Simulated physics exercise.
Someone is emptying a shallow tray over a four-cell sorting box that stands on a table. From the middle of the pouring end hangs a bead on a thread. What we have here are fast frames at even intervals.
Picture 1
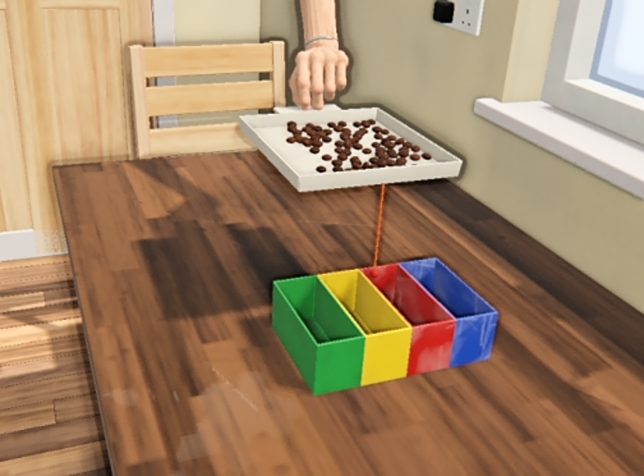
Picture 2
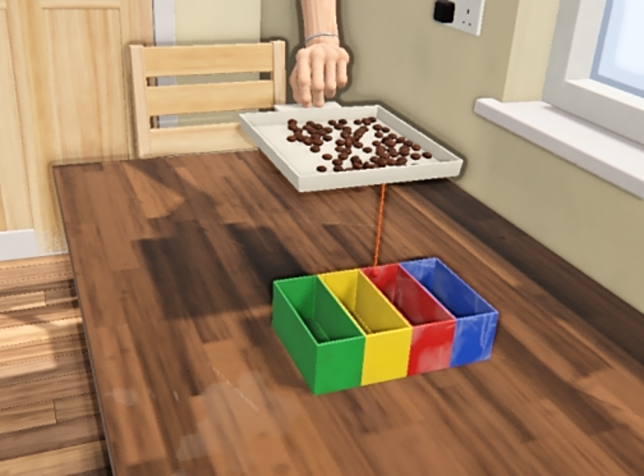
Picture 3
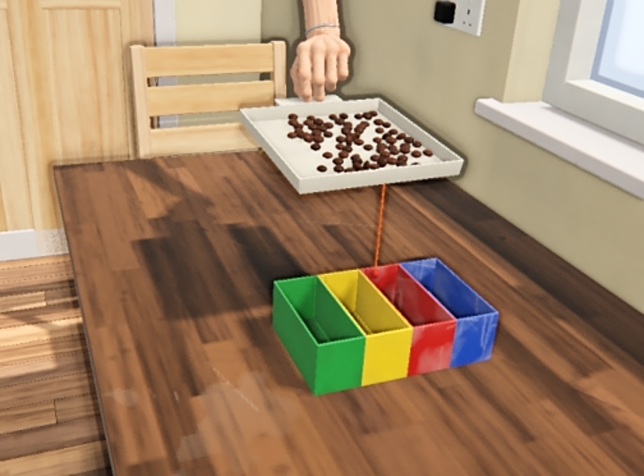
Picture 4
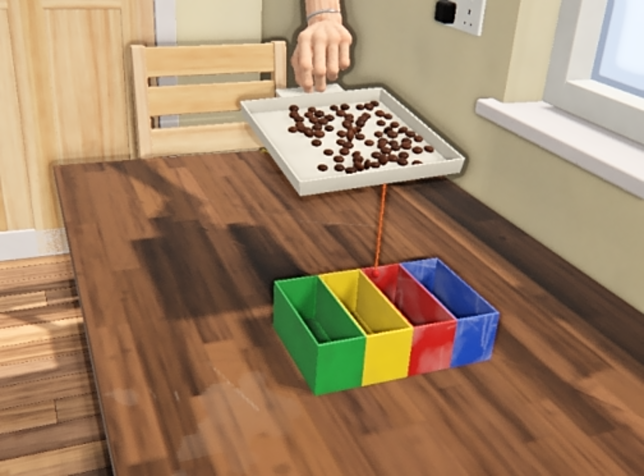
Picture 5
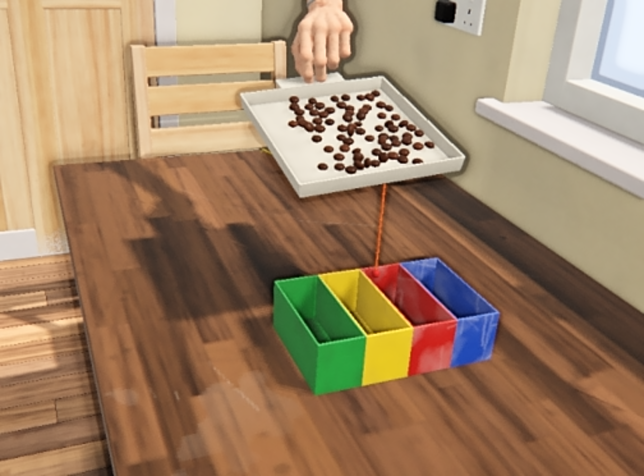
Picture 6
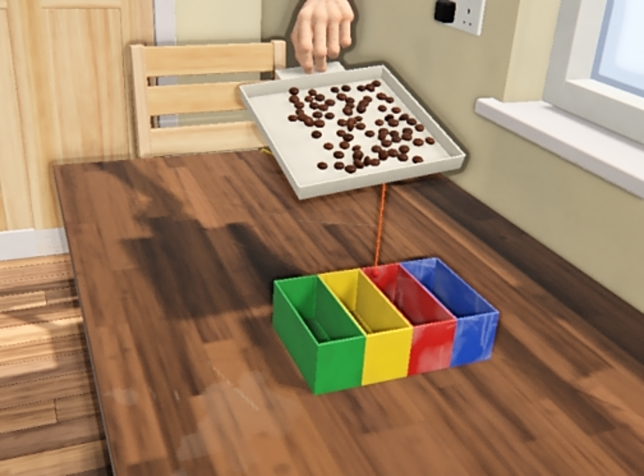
A hand tilted a pale, shallow tray of small brown drops gradually toward its front-left corner above a green, yellow, red and blue box on a wooden table, while the drops stayed scattered on it.
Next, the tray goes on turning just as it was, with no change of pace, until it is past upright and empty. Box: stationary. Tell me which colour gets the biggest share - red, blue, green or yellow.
The biggest share goes to green.
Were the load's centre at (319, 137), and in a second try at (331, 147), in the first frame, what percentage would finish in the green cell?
You'd get about 70 per cent first and about 60 per cent second.
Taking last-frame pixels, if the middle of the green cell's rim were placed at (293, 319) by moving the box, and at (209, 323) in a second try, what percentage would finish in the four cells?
Roughly 100 per cent, then roughly 90 per cent.
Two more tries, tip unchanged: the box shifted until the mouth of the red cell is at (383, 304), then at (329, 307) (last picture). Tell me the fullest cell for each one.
Well, the first time it's that yellow cell, and the second time it's the red cell.
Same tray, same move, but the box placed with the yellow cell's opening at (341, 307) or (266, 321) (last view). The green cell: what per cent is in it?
Close to 30 in a hundred, then close to 0 in a hundred.
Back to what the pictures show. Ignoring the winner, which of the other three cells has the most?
That yellow cell.
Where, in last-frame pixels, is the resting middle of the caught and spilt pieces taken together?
Around (327, 351).
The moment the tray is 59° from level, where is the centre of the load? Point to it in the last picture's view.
Roughly at (348, 166).
Just after the last frame, tray tipped steeply; almost all on the tray; about a tenth falling or outside the box.
A moment on, tray tipped right over; roughly two thirds on the tray; about a tenth in the green cell; about a tenth in the yellow cell; about a tenth falling or outside the box.
Further on, tray tipped past a quarter turn; roughly half in the green cell; roughly a quarter in the yellow cell; just a few in the red cell; about a tenth falling or outside the box.
When it is over, tray tipped past a quarter turn; roughly half in the green cell; roughly a quarter in the yellow cell; just a few in the red cell; not one in the blue cell; about a tenth outside the box.
